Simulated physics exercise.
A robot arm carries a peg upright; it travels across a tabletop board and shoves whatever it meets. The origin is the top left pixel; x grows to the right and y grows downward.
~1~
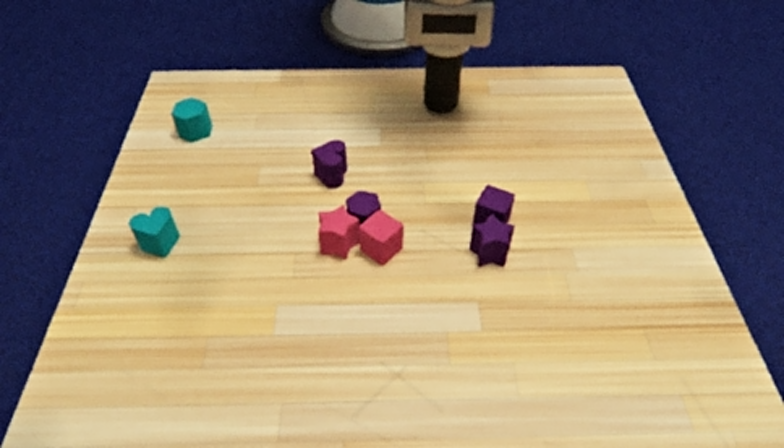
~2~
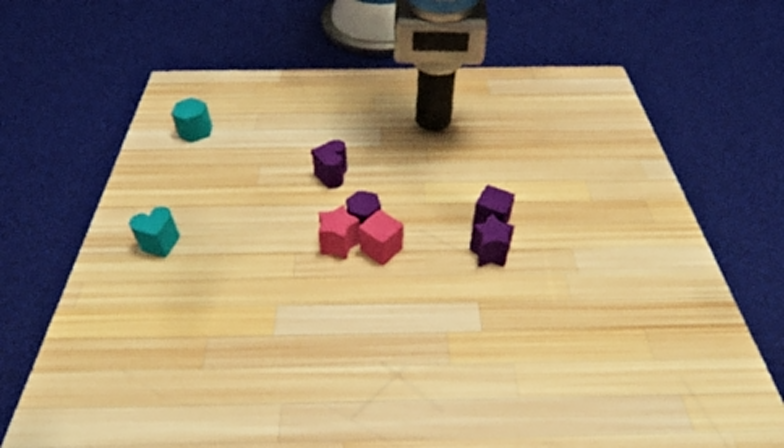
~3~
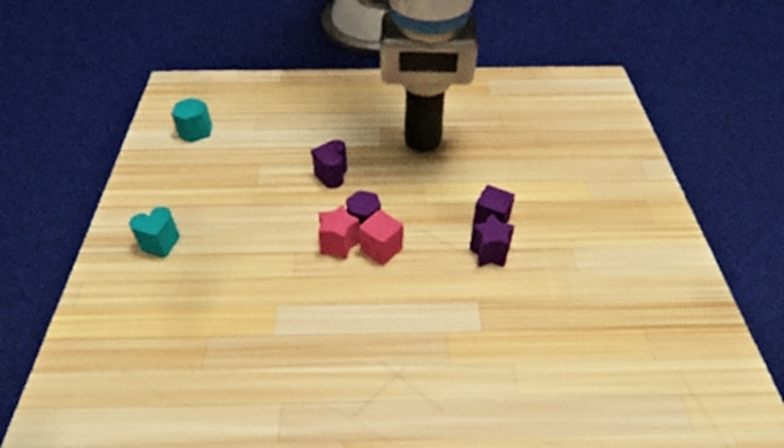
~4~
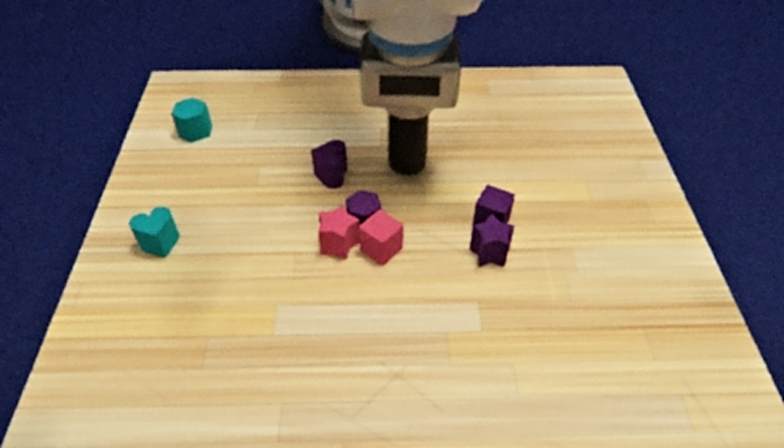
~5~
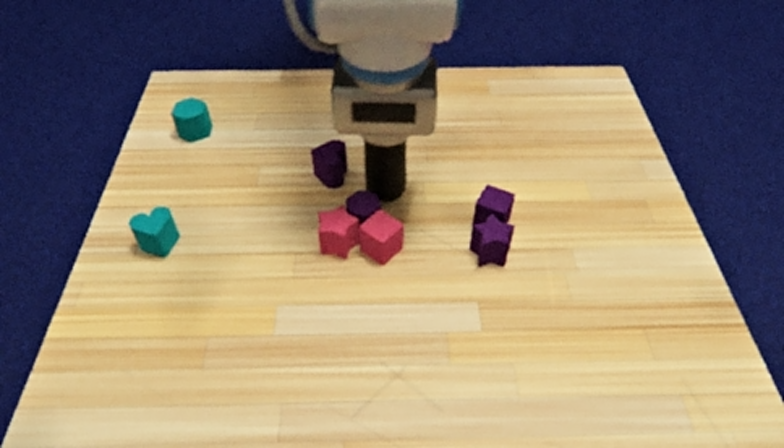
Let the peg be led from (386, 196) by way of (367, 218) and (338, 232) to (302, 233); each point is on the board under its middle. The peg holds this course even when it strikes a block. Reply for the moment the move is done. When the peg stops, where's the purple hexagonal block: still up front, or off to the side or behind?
The peg passes it.
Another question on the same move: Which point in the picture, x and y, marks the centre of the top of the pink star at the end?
For the centre of its top, I'd go with (286, 253).
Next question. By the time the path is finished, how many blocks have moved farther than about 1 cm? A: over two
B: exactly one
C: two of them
C
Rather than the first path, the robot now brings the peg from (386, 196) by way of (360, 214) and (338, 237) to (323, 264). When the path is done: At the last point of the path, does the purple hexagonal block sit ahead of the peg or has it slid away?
Pushed along.
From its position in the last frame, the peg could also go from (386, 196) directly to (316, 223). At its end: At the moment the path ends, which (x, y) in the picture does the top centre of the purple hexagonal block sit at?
Pixel (345, 219).
The first path, step by step. One third of the way, peg at (367, 211); pink star at (317, 234); purple hexagonal block at (346, 219).
Two thirds of the way, peg at (337, 225); pink star at (290, 251); purple hexagonal block at (322, 237).
At the end, peg at (300, 226); pink star at (286, 253); purple hexagonal block at (319, 239), turned 15° anticlockwise; pink four-sided block not moved.
